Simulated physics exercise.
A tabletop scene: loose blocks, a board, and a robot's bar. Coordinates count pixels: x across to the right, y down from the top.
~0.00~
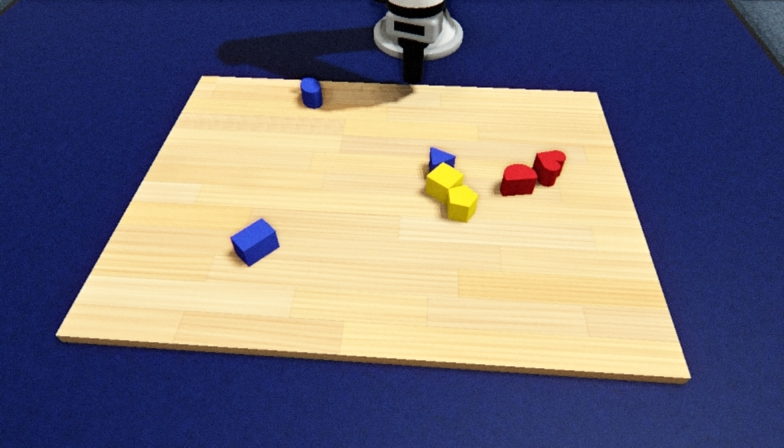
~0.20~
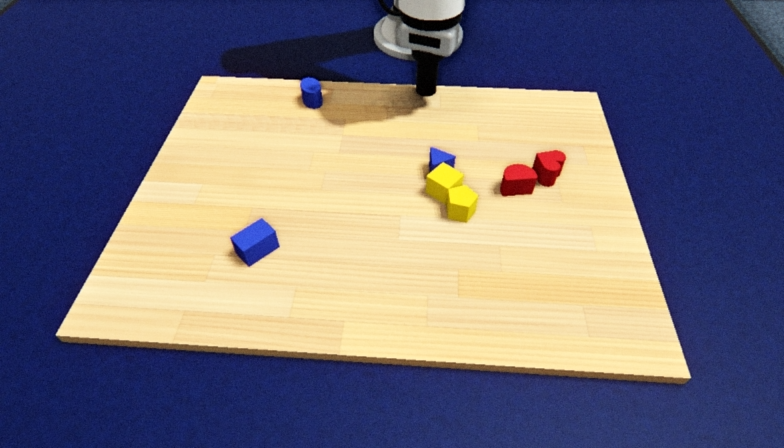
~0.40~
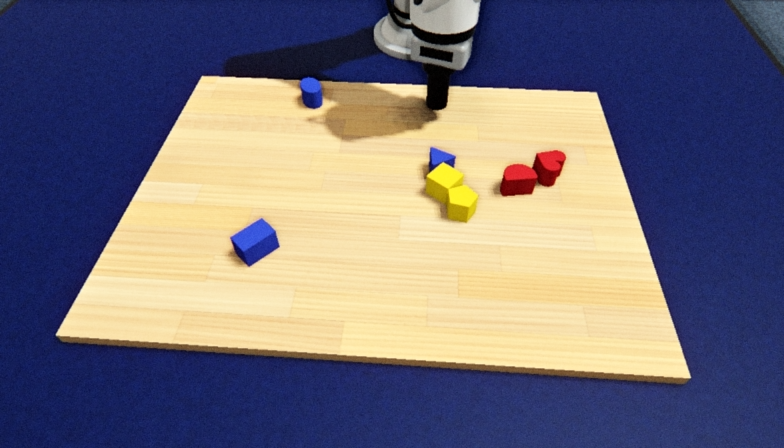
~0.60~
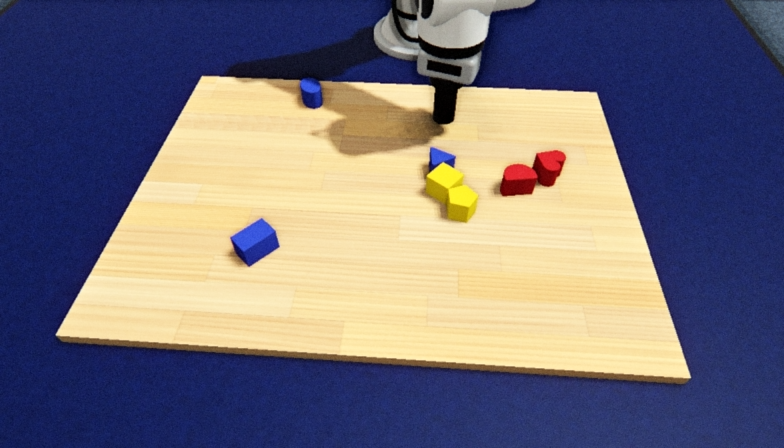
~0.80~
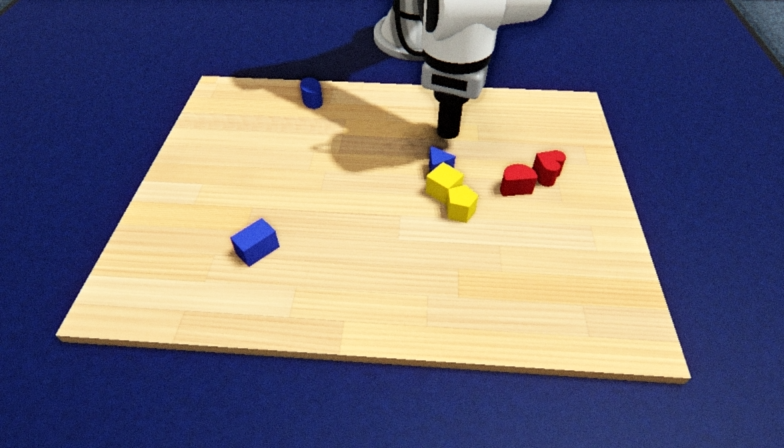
On a wooden board with blue, yellow and red blocks scattered across it, a robot arm moved its dark bar from the far edge toward the small blue triangle, while all the blocks stayed still.
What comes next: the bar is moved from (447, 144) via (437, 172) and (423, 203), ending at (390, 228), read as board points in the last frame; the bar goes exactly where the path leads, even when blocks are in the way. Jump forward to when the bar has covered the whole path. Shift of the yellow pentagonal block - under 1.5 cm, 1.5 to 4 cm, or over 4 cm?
It will move between 1.5 and 4 cm.
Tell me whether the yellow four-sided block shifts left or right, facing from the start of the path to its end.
Moves left.
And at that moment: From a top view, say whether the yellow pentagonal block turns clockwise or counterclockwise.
Its spin: Anticlockwise.
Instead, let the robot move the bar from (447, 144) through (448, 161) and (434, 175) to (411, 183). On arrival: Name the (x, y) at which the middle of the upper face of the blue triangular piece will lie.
Its top centre is at about (400, 179).
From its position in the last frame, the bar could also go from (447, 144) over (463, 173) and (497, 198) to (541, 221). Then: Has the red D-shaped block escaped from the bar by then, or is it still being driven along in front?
The bar has lost it.
What follows on the original path. One third of the way, bar (438, 160); blue triangular piece (430, 168), turned 15° anticlockwise; yellow four-sided block (447, 180); yellow pentagonal block (463, 197), turned 10° anticlockwise.
Two thirds of the way, bar (424, 191); blue triangular piece (411, 199); yellow four-sided block (446, 205), turned 40° anticlockwise; yellow pentagonal block (475, 208), turned 65° anticlockwise.
At the end, bar (389, 217); blue triangular piece (377, 227); yellow four-sided block (443, 209), turned 60° anticlockwise; yellow pentagonal block (475, 209), turned 65° anticlockwise.
